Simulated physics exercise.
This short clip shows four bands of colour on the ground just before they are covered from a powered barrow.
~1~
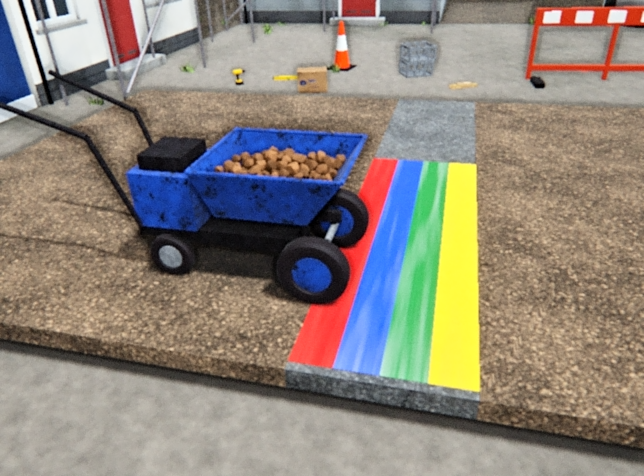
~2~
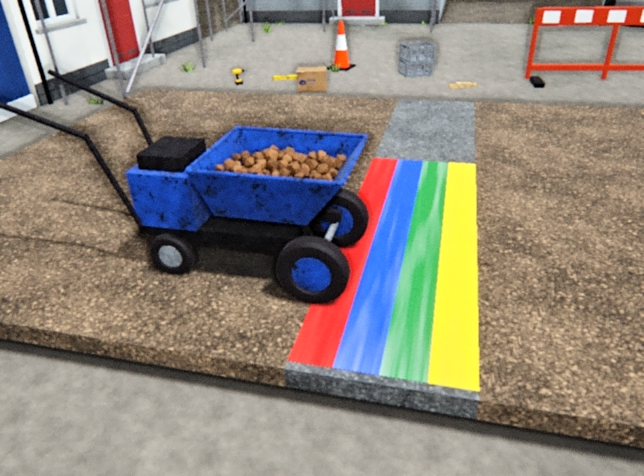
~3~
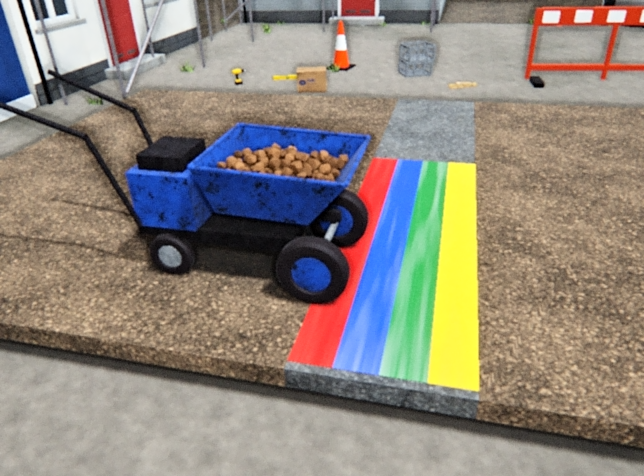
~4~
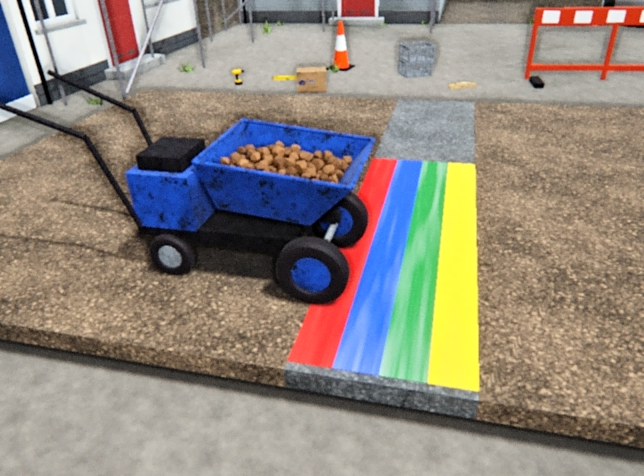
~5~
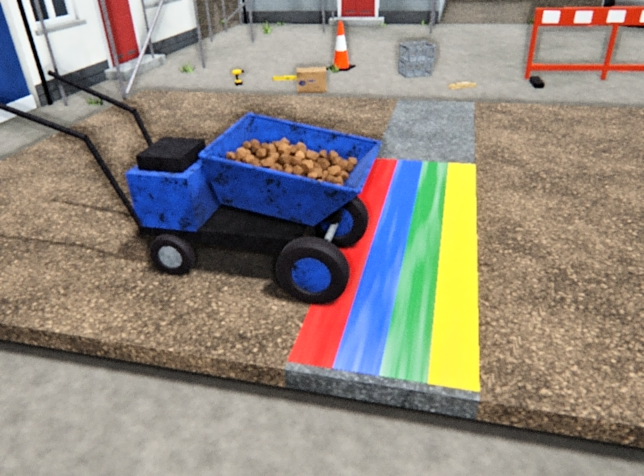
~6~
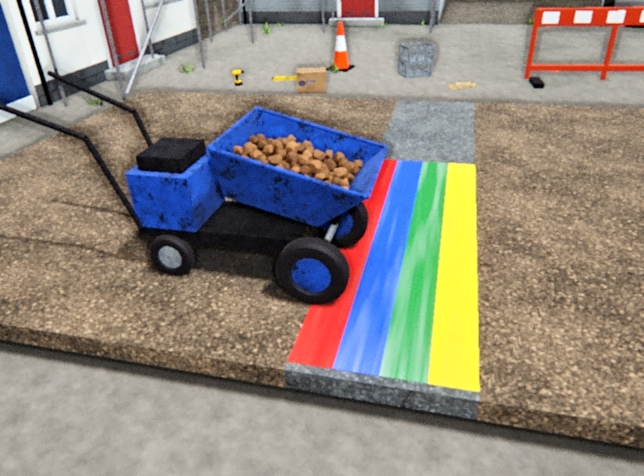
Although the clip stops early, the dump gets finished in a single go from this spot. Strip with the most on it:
Yellow strip.
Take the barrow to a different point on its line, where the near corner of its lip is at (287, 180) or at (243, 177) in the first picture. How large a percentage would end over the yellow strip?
First spot: Roughly 20 percent; second spot: Roughly 0 percent.
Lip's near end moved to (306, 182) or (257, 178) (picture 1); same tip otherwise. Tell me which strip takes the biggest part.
First spot: The green strip; second spot: The blue one.
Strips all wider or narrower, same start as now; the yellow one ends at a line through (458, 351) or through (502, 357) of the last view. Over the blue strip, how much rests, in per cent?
Shares in order: Close to 0 %; close to 0 %.
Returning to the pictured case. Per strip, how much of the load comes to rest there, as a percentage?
So the red strip ends with 0 %, the blue strip with 0 %, the green strip with 20 % and the yellow strip with 40 %.
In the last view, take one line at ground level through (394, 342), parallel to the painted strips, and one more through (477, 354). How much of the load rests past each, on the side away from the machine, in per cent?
Estimate, first then second: 90 %, 30 %.
Soon after the last picture, skip tipped steeply; all in the skip.
A little later, skip tipped right over; most in the skip; a stray few over the green strip; a small part over the yellow strip.
Later still, skip tipped right over; about a quarter in the skip; a small part over the green strip; about a third over the yellow strip; about a quarter off the paint.
By the end, skip tipped right over; a small part in the skip; none over the red strip; none over the blue strip; about a quarter over the green strip; about a third over the yellow strip; about a quarter off the paint.
